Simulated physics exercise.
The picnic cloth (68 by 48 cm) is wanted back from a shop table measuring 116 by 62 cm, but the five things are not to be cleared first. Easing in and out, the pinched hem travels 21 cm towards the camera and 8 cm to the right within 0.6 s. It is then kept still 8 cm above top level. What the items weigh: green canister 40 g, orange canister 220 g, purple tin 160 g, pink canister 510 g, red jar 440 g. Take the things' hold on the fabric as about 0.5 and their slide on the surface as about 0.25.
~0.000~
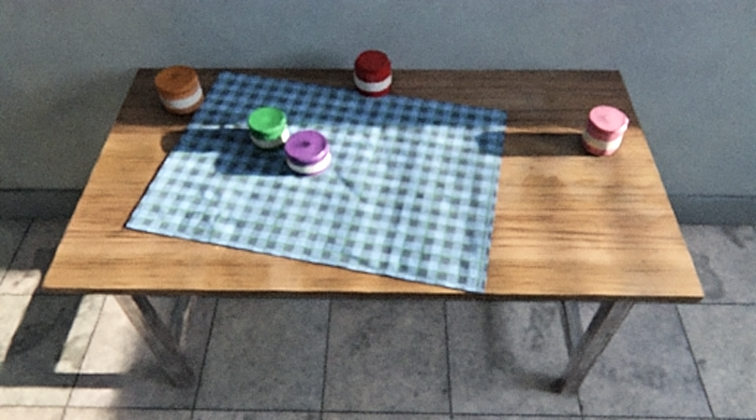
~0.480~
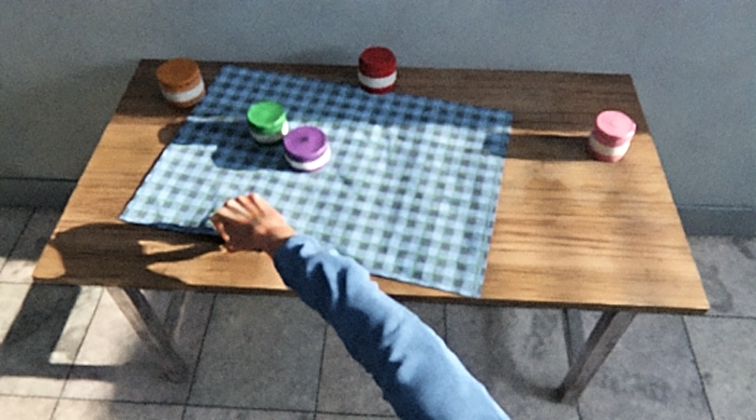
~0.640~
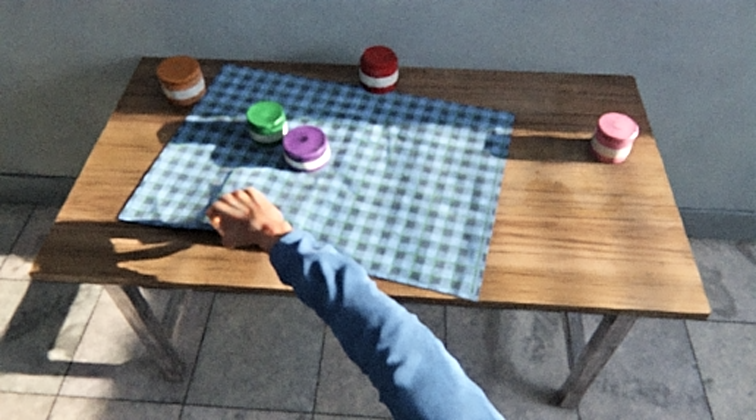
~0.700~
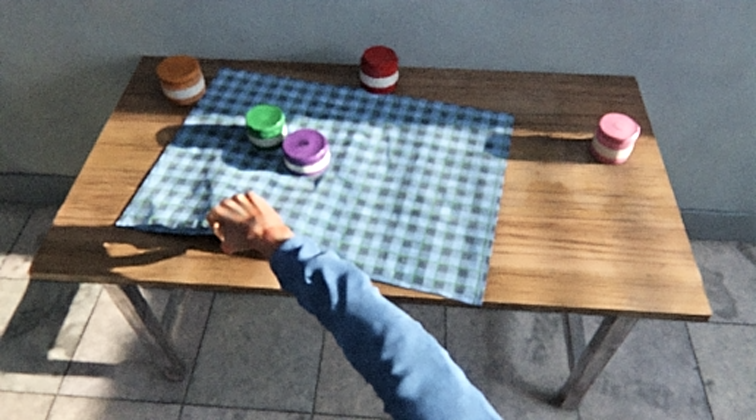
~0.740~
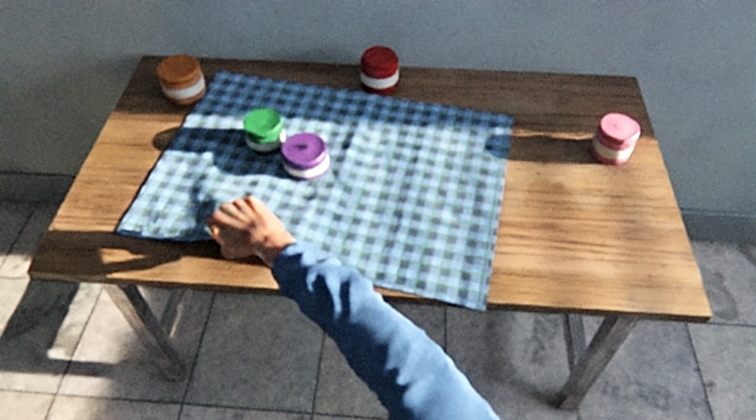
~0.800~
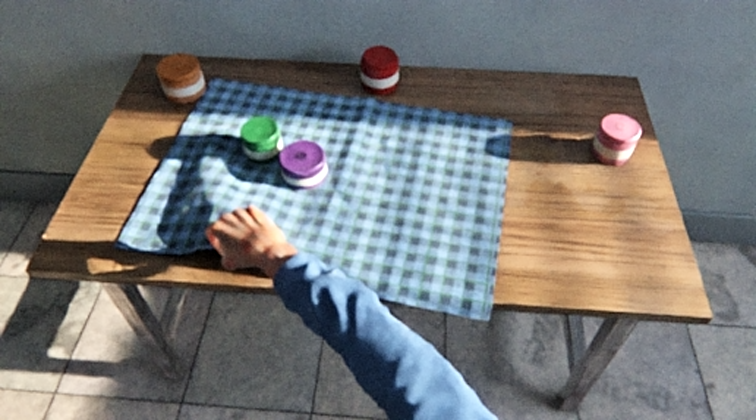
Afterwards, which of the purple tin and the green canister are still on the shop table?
The purple tin is still there, the green canister is still there.
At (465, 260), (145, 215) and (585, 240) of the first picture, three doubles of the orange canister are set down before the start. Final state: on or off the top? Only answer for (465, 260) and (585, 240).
In order: Holds on; holds on.
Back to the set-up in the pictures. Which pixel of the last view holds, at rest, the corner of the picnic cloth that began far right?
It settles at roughly (497, 152).
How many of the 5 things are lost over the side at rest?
My count is 0.
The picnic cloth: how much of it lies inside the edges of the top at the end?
Some 70 in a hundred.
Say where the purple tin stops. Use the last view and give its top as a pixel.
(295, 223).
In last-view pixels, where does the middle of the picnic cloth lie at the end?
(325, 240), roughly.
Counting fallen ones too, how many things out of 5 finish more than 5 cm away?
That comes to 2 of the things.
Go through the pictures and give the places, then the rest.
Purple tin (306, 144); green canister (266, 119); picnic cloth corners (126, 227) (222, 72) (507, 111) (484, 293), in the first picture.
Picnic cloth corners (120, 219) (225, 65); grip (229, 238), in the second picture.
Picnic cloth corners (118, 219) (225, 64); grip (225, 233), in the third picture.
Green canister (264, 117); purple tin (305, 143); picnic cloth corners (116, 226) (222, 68); grip (225, 238), in the fourth picture.
Green canister (262, 121); purple tin (304, 147); picnic cloth corners (116, 233) (219, 71); grip (226, 243), in the fifth picture.
Purple tin (302, 156); green canister (259, 129); picnic cloth corners (114, 247) (213, 79) (512, 121) (488, 320); grip (226, 253), in the sixth picture.
By 0.9 s, 90 % of the picnic cloth is still over the top; green canister 11 cm off its start, purple tin 10 cm off its start.
By 1.0 s, 80 % of the picnic cloth is still over the top; green canister 17 cm off its start, purple tin 15 cm off its start.
By 1.1 s, 75 % of the picnic cloth is still over the top; green canister 22 cm off its start at (242, 194), purple tin 20 cm off its start at (296, 217).
By 1.2 s, 70 % of the picnic cloth is still over the top; green canister 24 cm off its start, purple tin 21 cm off its start.
By 2.8 s, 70 % of the picnic cloth is still over the top; green canister 24 cm off its start at (240, 201), purple tin 21 cm off its start at (295, 223).
